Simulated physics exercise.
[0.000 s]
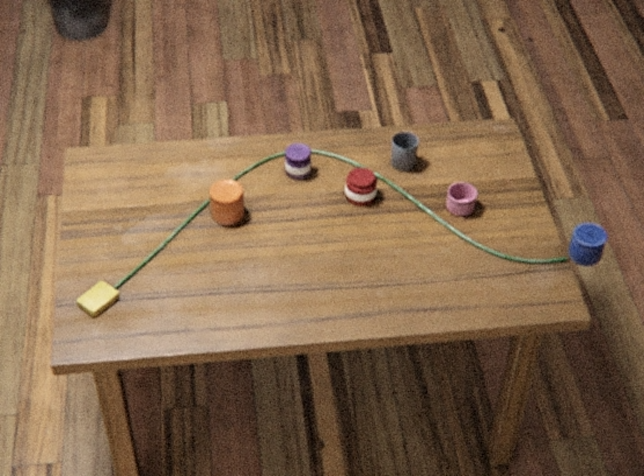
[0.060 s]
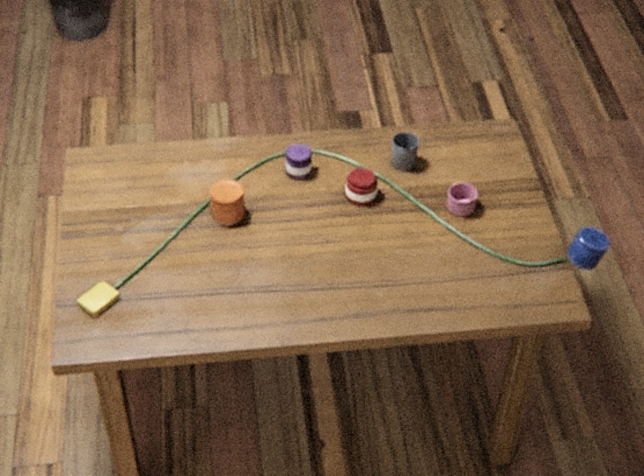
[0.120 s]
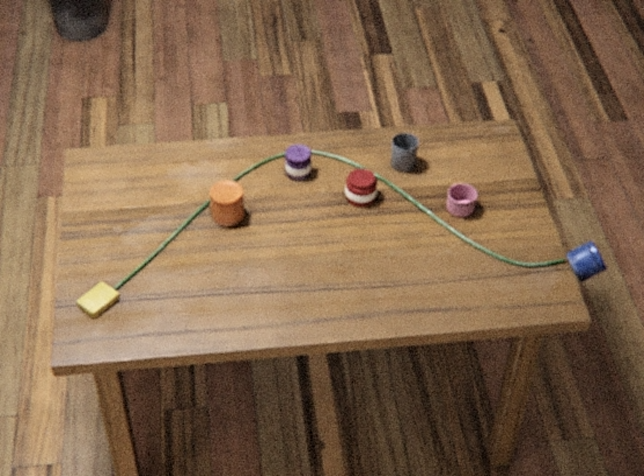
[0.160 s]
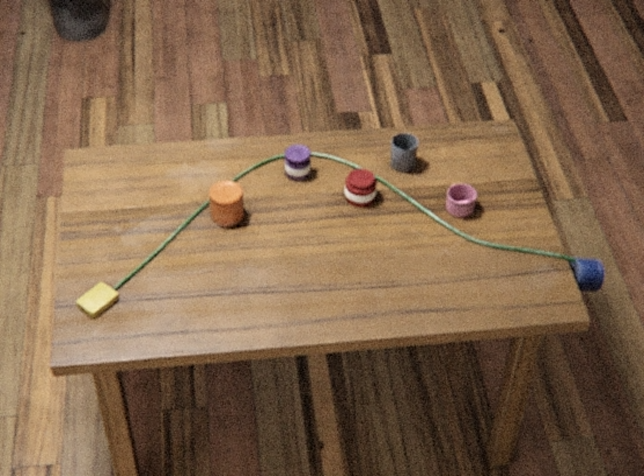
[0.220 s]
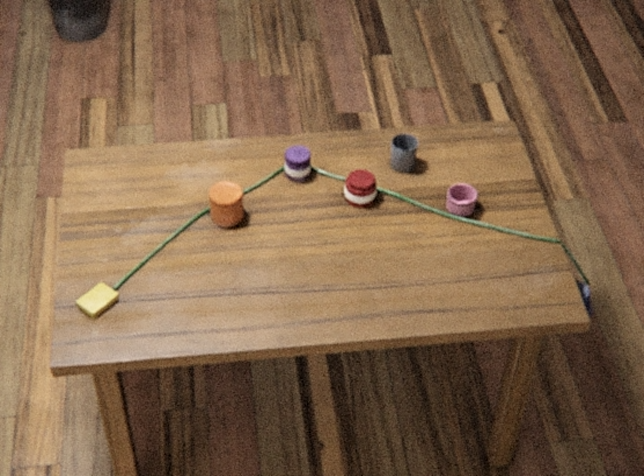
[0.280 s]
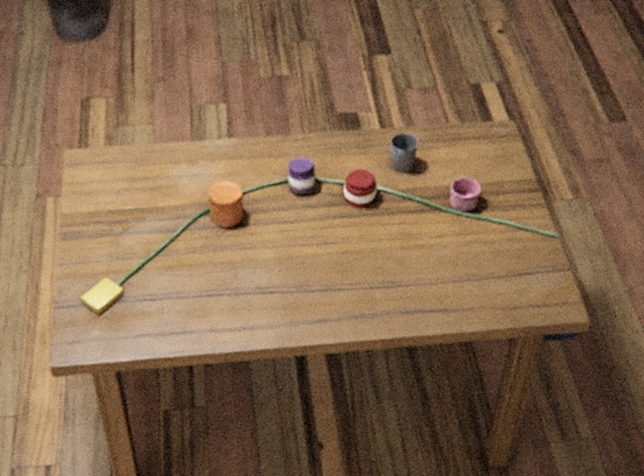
A wooden table held small jars and cups with a green cable running among them; the blue speaker at its right end tipped over the edge and dropped, pulling the cable straighter across the tabletop.
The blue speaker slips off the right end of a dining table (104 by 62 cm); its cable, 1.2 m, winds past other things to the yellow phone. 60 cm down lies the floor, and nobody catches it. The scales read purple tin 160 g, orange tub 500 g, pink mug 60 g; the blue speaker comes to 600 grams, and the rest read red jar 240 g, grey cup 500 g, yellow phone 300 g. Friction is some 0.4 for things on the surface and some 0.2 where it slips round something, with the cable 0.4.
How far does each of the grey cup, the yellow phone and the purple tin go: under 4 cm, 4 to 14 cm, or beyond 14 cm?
In order, the grey cup goes under 4 cm, the yellow phone goes beyond 14 cm, the purple tin goes beyond 14 cm.
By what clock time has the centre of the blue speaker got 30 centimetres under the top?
That is: 0.36 s.
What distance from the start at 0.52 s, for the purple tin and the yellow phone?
Measured: Purple tin at 25 cm, yellow phone at 15 cm.
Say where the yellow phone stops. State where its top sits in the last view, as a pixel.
The top finishes roughly at pixel (197, 209) of the last view.
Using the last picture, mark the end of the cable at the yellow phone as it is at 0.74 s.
Roughly at pixel (213, 209).
By 0.5 s, the cable's tail end at (168, 243); purple tin 27 cm off its start, yellow phone 17 cm off its start, blue speaker over the edge.
By 0.7 s, the cable's tail end at (213, 209); yellow phone 30 cm off its start, purple tin 30 cm off its start, blue speaker over the edge.
By 1.0 s, the cable's tail end at (214, 208); yellow phone 31 cm off its start at (197, 209), purple tin 30 cm off its start at (333, 248), blue speaker over the edge.
By 1.2 s, the cable's tail end at (214, 208); yellow phone 31 cm off its start, purple tin 30 cm off its start, blue speaker over the edge.
By 2.4 s, the cable's tail end at (214, 208); yellow phone 31 cm off its start at (197, 209), purple tin 30 cm off its start at (333, 248), grey cup 0 cm off its start at (404, 142), blue speaker over the edge.
